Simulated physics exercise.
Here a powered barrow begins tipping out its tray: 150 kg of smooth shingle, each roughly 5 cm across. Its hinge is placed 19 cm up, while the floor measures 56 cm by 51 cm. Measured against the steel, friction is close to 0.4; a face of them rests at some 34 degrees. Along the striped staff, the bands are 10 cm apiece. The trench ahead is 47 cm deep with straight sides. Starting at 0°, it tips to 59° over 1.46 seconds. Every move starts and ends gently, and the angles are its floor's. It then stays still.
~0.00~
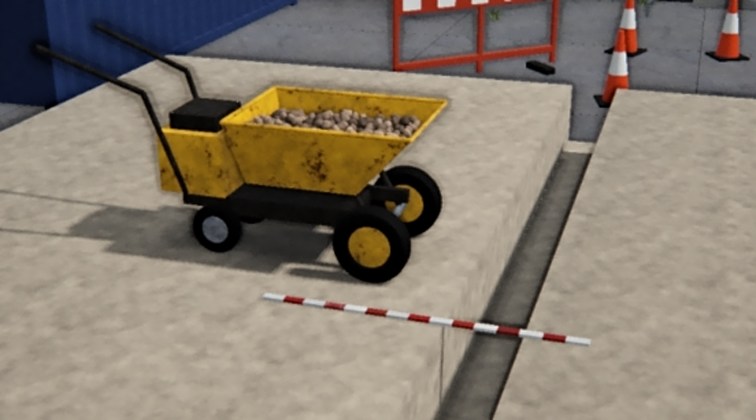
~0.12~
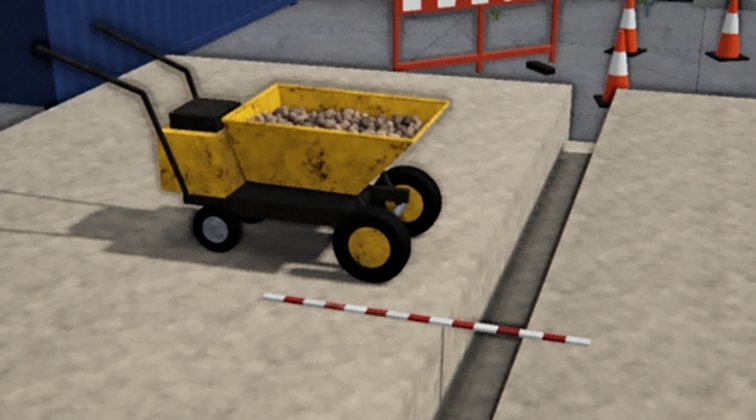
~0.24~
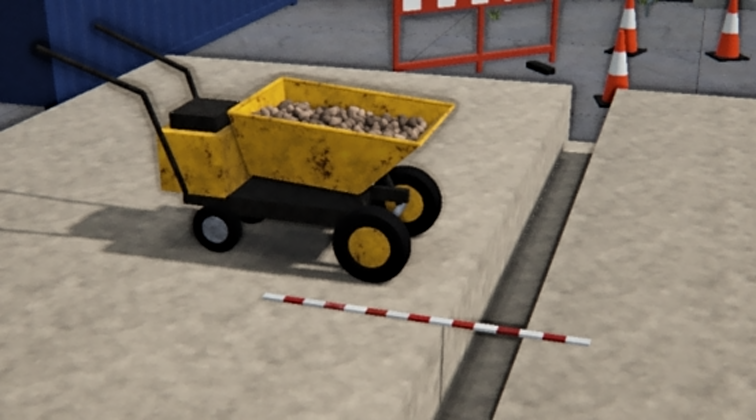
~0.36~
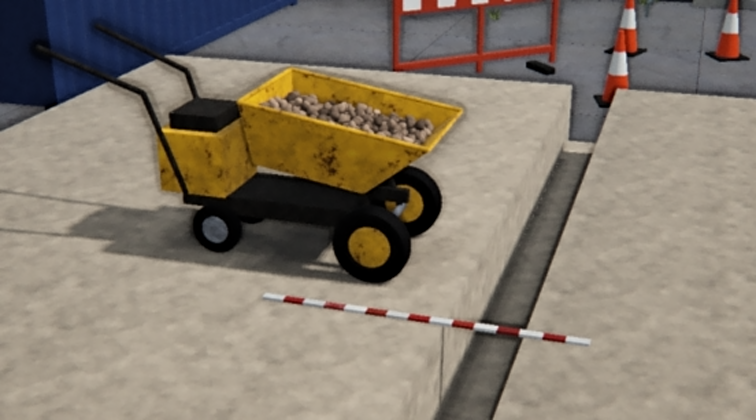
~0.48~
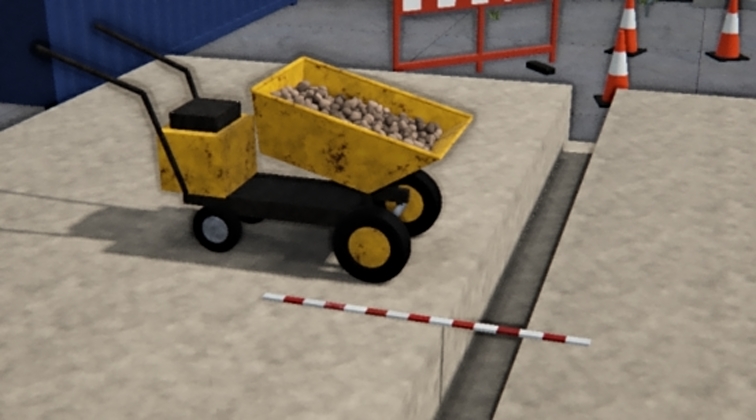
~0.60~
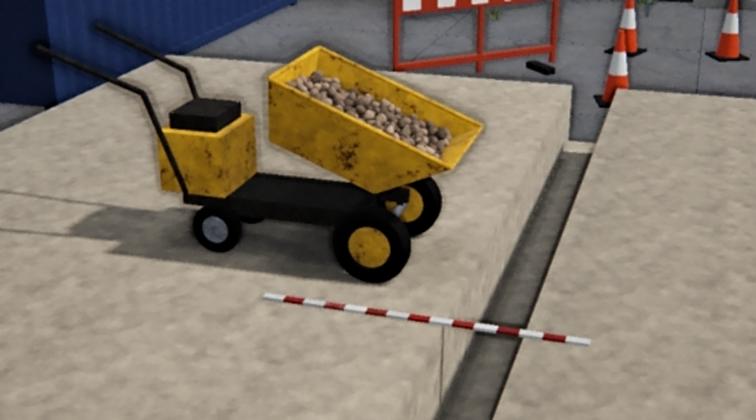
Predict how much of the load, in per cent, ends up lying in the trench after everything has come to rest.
Roughly 64 per cent of it.
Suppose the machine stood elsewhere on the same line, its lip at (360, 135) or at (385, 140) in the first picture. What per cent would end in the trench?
Roughly 100 percent for the first, and 90 percent for the second.
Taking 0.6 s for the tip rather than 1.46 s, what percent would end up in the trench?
It would be near 45 percent.
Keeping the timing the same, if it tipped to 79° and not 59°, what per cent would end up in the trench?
Then close to 60 per cent.
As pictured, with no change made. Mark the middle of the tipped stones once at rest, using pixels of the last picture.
Middle at around (530, 336), I'd say.
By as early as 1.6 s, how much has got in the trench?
About 20 per cent by then.
After 1.1 s the floor is at 50°; 100 % in the tray; the foremost stones are at (486, 195).
After 1.6 s the floor is at 59°; 74 % in the tray, 18 % in the trench, 8 % past the trench; the foremost stones are at (579, 275).
After 1.9 s the floor is at 59°; 40 % in the tray, 28 % in the trench, 33 % past the trench; the foremost stones are at (687, 302).
After 3.9 s the floor is at 59°; 0 % in the tray, 64 % in the trench, 36 % past the trench; the foremost stones are past the picture's edge.
